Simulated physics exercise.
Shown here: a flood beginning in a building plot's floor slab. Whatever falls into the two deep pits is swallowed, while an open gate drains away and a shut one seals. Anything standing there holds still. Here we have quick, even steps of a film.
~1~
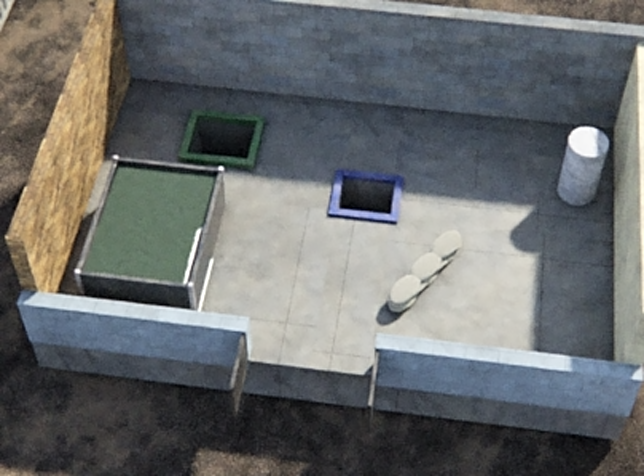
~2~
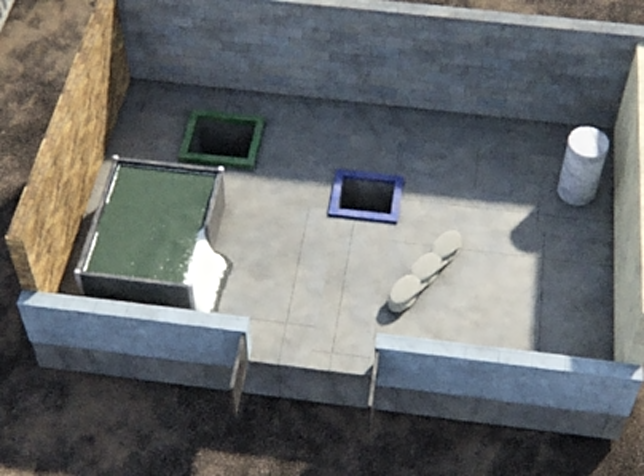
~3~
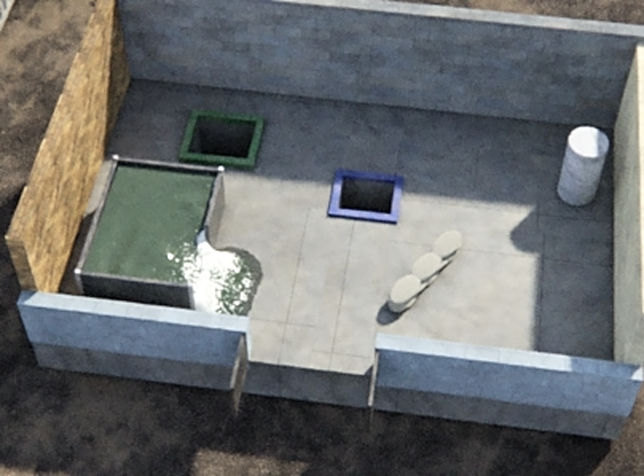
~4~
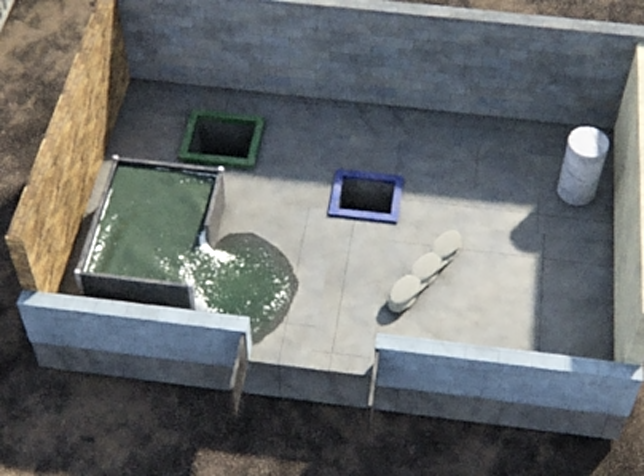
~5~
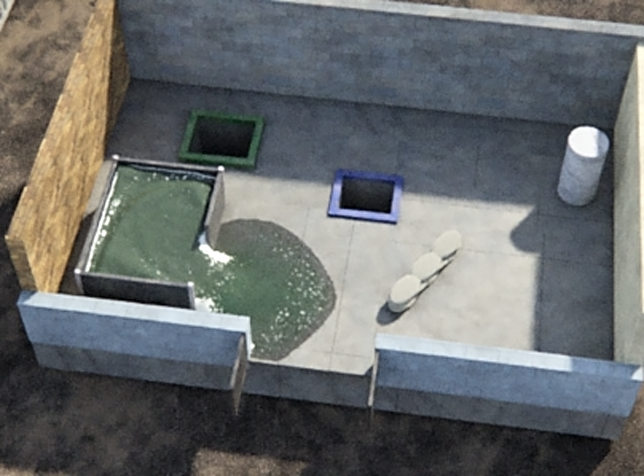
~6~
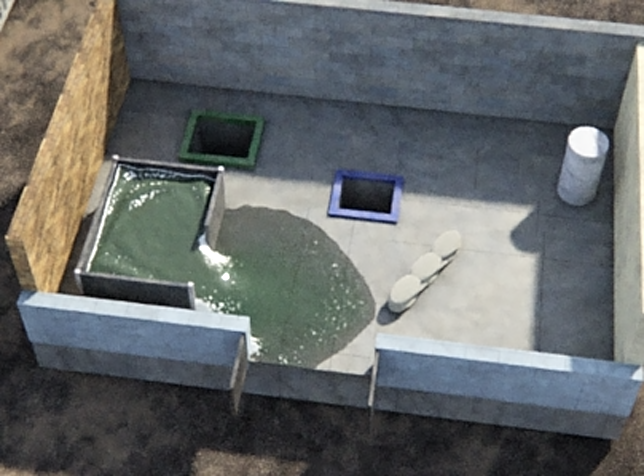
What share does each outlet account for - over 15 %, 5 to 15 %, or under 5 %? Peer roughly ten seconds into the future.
Breakdown: The gate accounts for over 15 %; the blue pit accounts for under 5 %; the green pit accounts for under 5 %.
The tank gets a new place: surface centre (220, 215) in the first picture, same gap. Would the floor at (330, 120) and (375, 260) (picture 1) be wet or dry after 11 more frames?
Untouched, swamped.
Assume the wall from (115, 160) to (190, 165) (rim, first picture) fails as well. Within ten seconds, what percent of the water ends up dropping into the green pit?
For green, it comes to 20 percent.
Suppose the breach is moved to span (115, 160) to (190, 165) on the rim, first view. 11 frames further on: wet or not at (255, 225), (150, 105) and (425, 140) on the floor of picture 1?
The first would be still unwetted, the second drenched and the third still unwetted.
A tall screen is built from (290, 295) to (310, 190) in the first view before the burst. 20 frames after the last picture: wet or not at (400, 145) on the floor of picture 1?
The spot in question would be bone-dry.
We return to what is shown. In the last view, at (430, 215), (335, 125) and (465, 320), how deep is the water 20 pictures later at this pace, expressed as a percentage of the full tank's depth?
Going in order, roughly 10, 0 and 2 %.
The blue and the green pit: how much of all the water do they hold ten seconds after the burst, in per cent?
Near 2 in a hundred, followed by near 0 in a hundred.
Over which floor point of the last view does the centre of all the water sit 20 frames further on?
Roughly (317, 265).
A moment on, water covers 25 % of the floor; the gate 3 %, the blue pit 0 %, the green pit 0 %.
Next, water covers 35 % of the floor; the gate 8 %, the blue pit 0 %, the green pit 0 %.
Then, water covers 55 % of the floor; the gate 13 %, the blue pit 1 %, the green pit 0 %.
Later, water covers 70 % of the floor; the gate 18 %, the blue pit 1 %, the green pit 0 %.
In the end, water covers 85 % of the floor; the gate 22 %, the blue pit 2 %, the green pit 0 %.
